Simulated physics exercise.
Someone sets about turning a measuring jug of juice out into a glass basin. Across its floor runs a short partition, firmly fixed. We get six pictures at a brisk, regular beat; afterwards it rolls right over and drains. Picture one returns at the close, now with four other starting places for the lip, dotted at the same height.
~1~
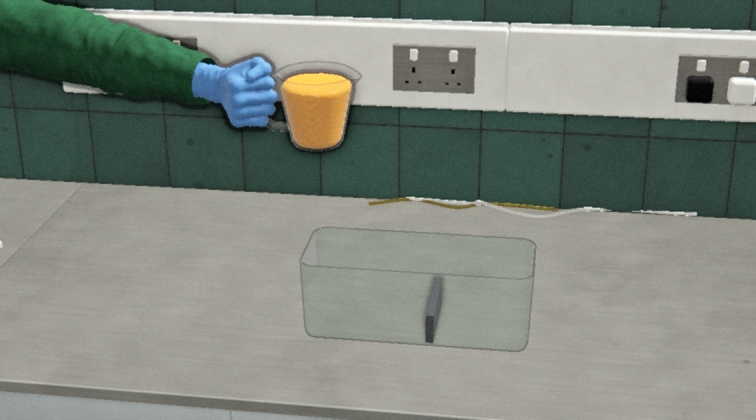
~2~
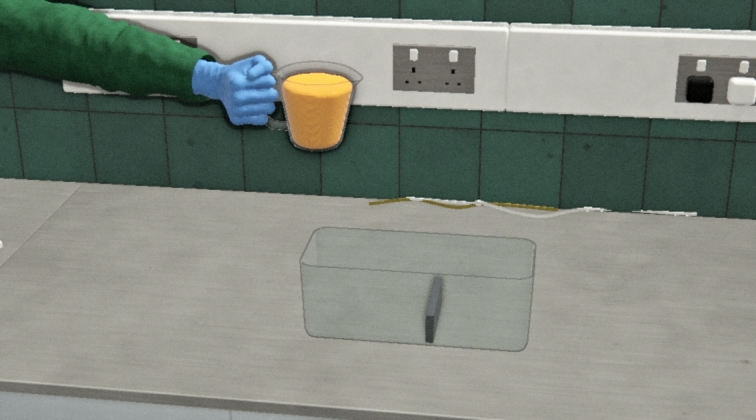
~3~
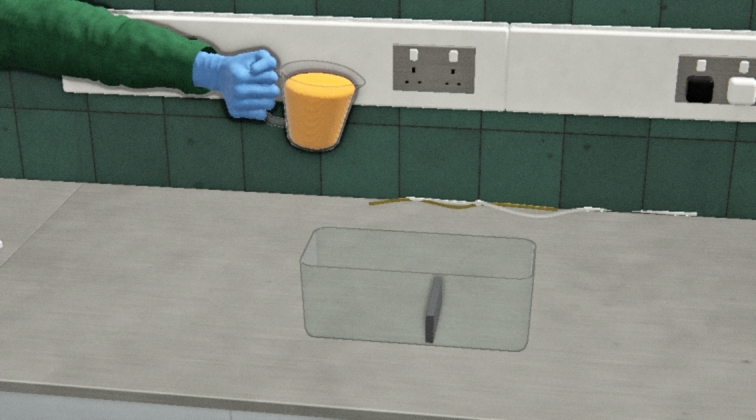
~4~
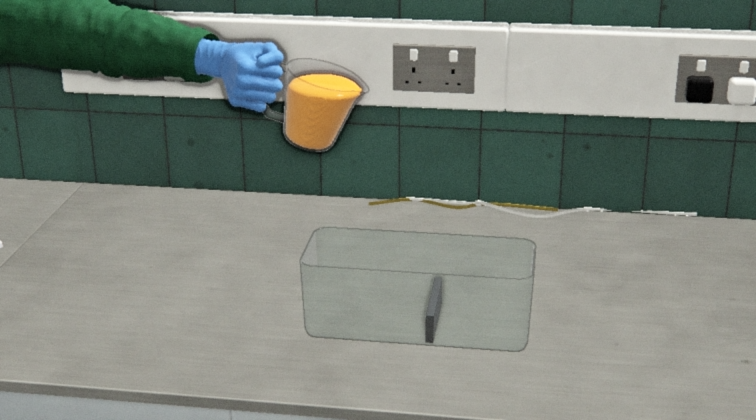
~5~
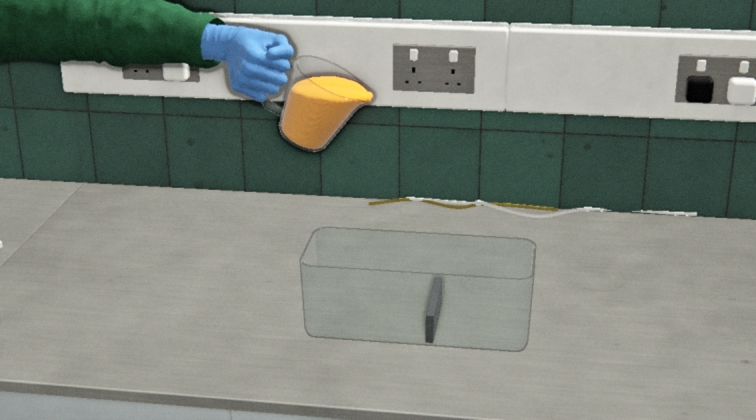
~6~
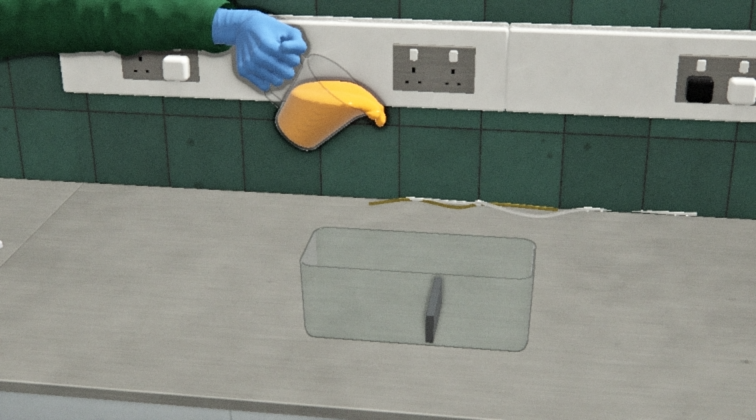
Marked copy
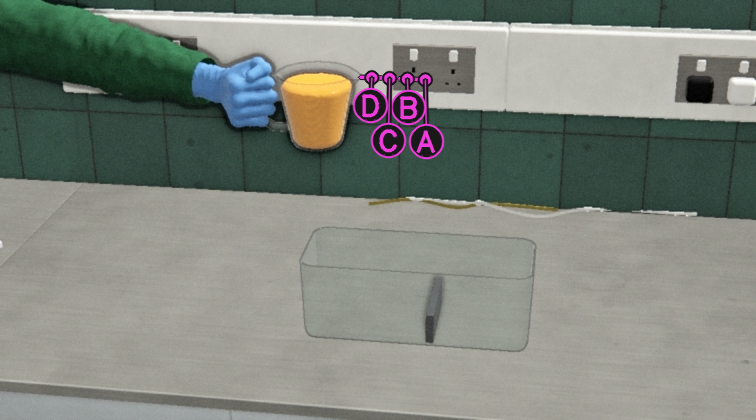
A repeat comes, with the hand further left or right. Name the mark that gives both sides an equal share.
D is best.
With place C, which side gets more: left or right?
More ends on the right.
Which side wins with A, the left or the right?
More ends on the right.
On the marked copy, A at (425, 79); B at (407, 79); C at (389, 78); D at (371, 77).
If A is chosen, about 6 % ends left of the wall and 92 % right of it; 3 % is lost outside.
If B is chosen, about 5 % ends left of the wall and 92 % right of it; 3 % is lost outside.
If C is chosen, about 8 % ends left of the wall and 90 % right of it; 3 % is lost outside.
If D is chosen, about 53 % ends left of the wall and 45 % right of it.
